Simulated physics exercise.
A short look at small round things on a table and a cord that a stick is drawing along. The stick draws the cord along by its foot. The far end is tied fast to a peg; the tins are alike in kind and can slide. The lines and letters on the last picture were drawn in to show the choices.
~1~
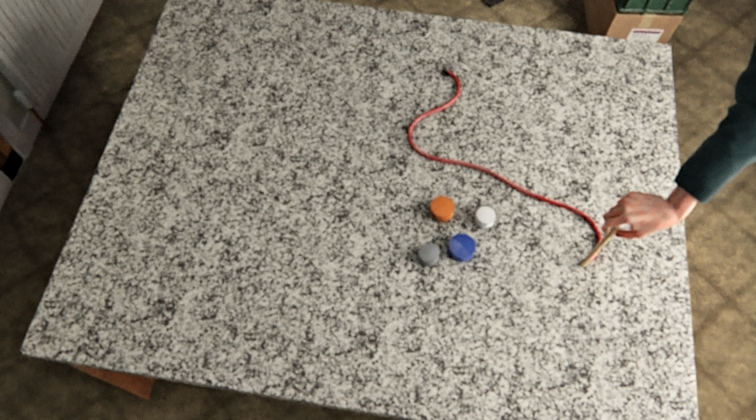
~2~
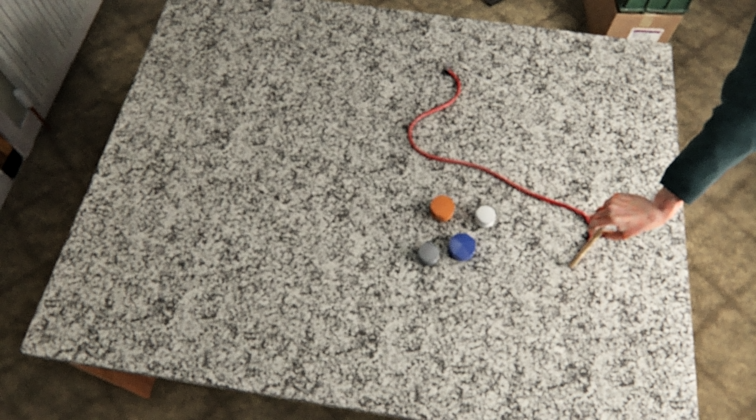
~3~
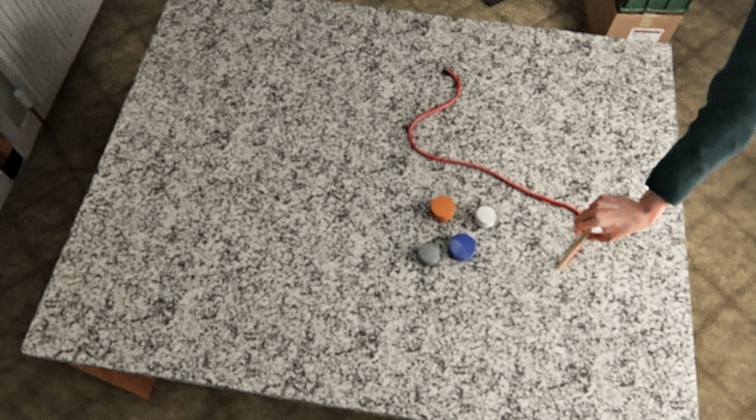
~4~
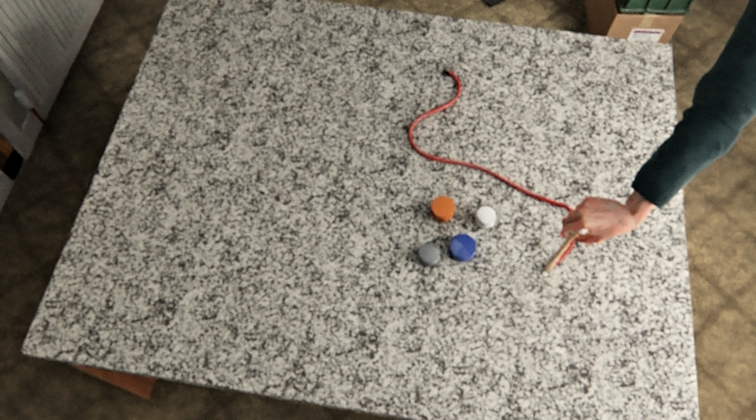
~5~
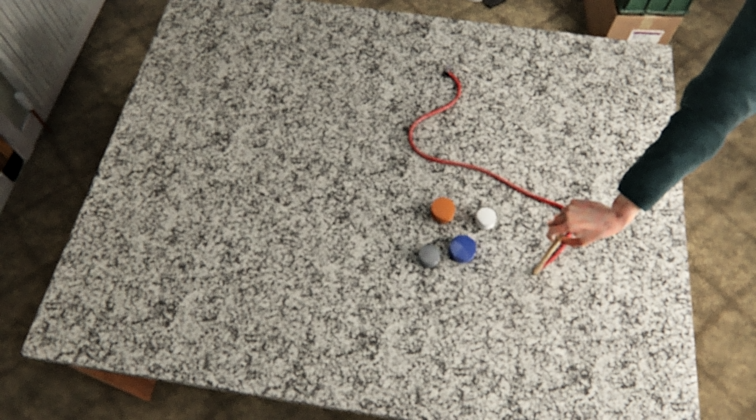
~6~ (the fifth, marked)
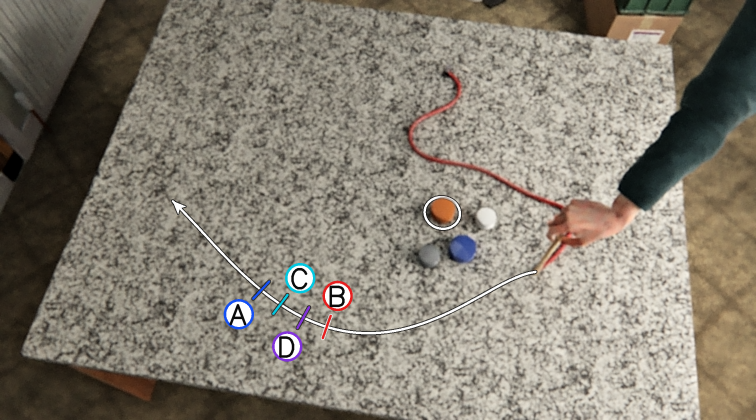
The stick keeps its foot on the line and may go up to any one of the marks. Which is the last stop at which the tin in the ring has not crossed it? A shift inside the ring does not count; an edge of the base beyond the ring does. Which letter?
It can go as far as D.
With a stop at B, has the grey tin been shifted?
No.
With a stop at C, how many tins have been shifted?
Four.
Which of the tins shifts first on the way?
White.
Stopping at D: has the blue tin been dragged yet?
Yes.
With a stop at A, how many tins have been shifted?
Four.
On the marked copy, A at (261, 290); B at (327, 327); C at (280, 304); D at (303, 318); the ring at (442, 213); the route from (536, 272) via (328, 327) to (173, 201).
Following D. Soon after the start, foot of the stick (460, 307); orange tin (443, 210).
Later, foot of the stick (378, 333); orange tin (443, 210).
In the end, foot of the stick (303, 318); white tin (462, 218); orange tin (442, 210); blue tin (446, 239); the orange tin is still in its ring.
As for the rest, A drags the ringed tin to (422, 201); B is safe but short; C drags the ringed tin to (431, 206).
